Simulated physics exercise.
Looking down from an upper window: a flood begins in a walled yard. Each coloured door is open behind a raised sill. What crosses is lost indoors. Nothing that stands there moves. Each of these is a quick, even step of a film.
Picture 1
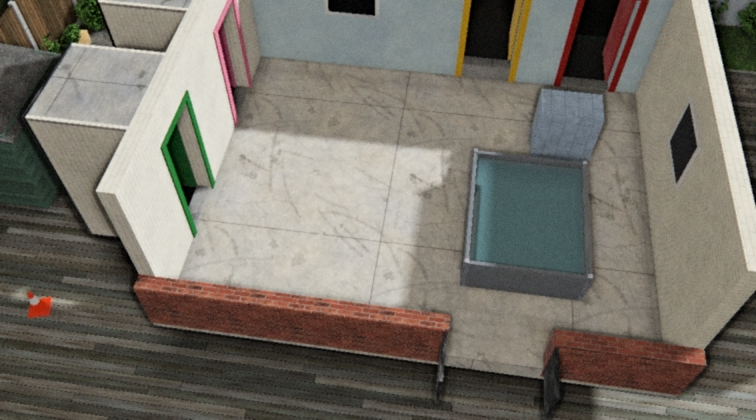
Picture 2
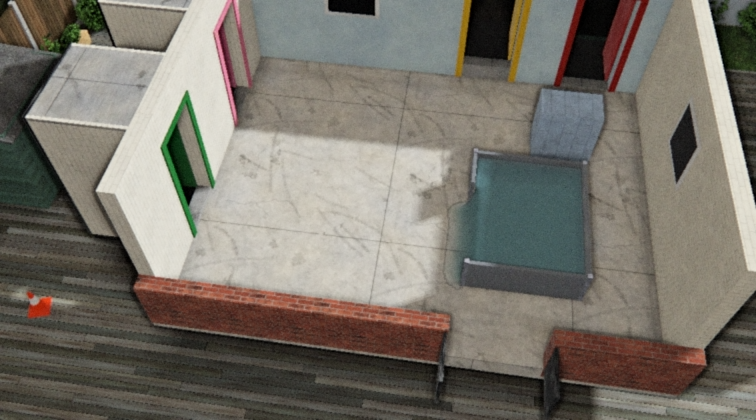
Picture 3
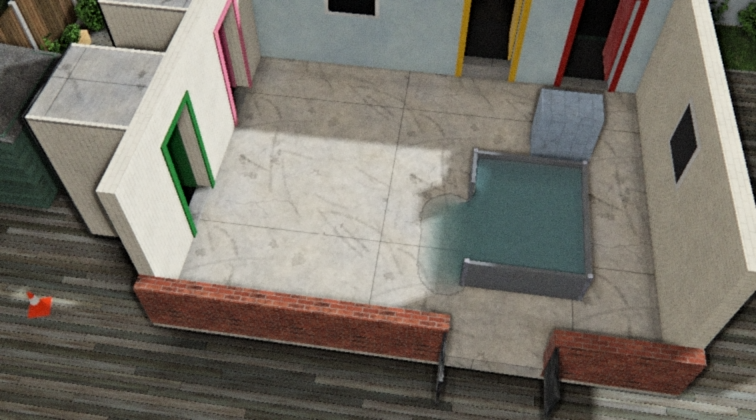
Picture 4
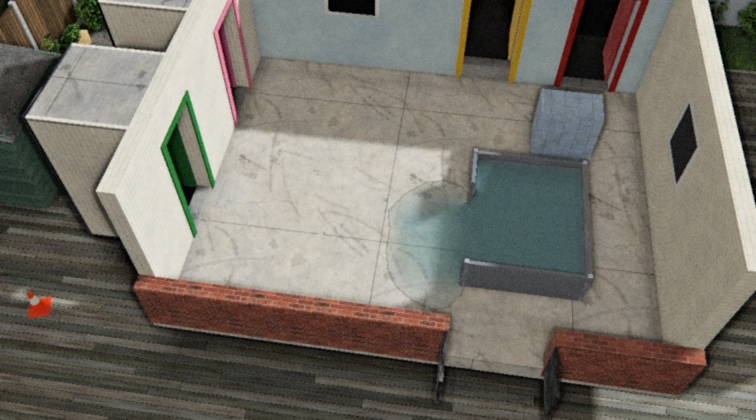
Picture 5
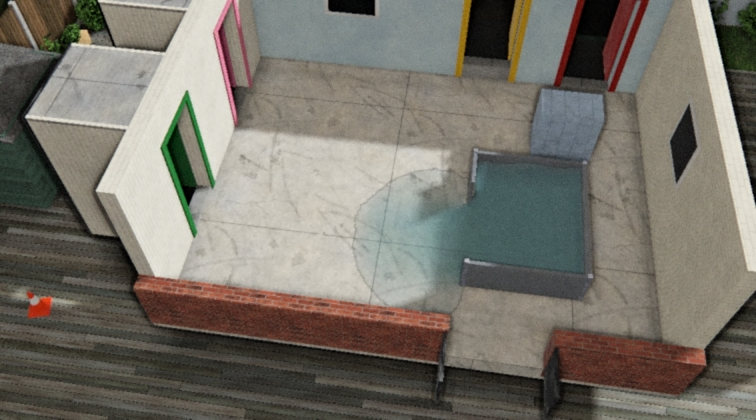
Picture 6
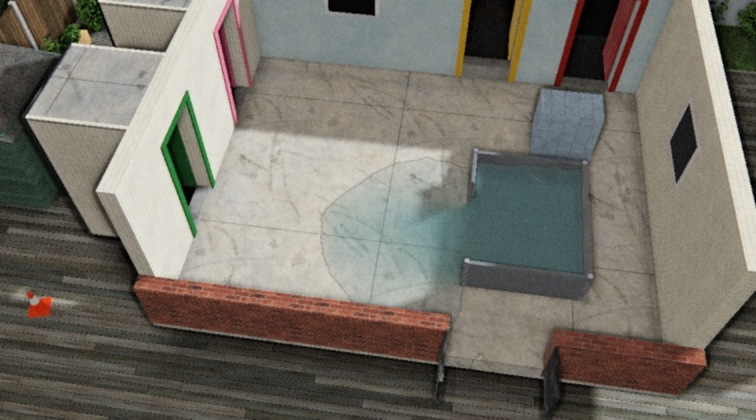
Water pours from the open tank's left side and spreads leftward across the walled yard.
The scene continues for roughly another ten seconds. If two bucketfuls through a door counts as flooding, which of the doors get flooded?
The green door gets flooded; the pink door gets flooded; the red door does not get flooded; the yellow door does not get flooded.
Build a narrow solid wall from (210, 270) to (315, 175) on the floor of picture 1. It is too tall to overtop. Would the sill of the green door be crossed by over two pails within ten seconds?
One by one: Green door lets less in.
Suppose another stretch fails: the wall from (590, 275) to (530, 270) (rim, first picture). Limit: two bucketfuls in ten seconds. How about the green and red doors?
Green door: Under the line; red door: Over the line.
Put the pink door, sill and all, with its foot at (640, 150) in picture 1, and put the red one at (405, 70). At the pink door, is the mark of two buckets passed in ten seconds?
The pink door stays short.
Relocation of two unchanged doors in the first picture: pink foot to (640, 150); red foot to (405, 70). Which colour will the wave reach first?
Answer: The green door.
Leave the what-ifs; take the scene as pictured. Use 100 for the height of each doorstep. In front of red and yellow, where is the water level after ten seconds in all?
In turn 60 and 10 per cent.
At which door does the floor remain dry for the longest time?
Last comes the red one.
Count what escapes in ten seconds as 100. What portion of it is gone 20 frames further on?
My reading is near 50 per cent.
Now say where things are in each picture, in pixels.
The first picture shows the open tank at (528, 213) is whole and still.
In the second picture, the front is at (455, 283), out from the gap at (469, 237).
In the third picture, the front is at (432, 283), out from the gap at (469, 238).
In the fourth picture, the front is at (413, 194), out from the gap at (469, 238).
In the fifth picture, the front is at (362, 214), out from the gap at (469, 238).
In the sixth picture, the front is at (328, 216), out from the gap at (469, 238).
A moment on, water covers 30 % of the floor; the green door wet at the sill, nothing in, the pink door not reached, the red door not reached, the yellow door not reached.
Next, water covers 40 % of the floor; the green door over two buckets in, the pink door not reached, the red door not reached, the yellow door not reached.
Then, water covers 45 % of the floor; the green door far over two buckets in, the pink door under two buckets in, the red door not reached, the yellow door not reached.
Later, water covers 50 % of the floor; the green door far over two buckets in, the pink door over two buckets in, the red door not reached, the yellow door not reached.
In the end, water covers 85 % of the floor; the green door far over two buckets in, the pink door over two buckets in, the red door wet at the sill, nothing in, the yellow door wet at the sill, nothing in.
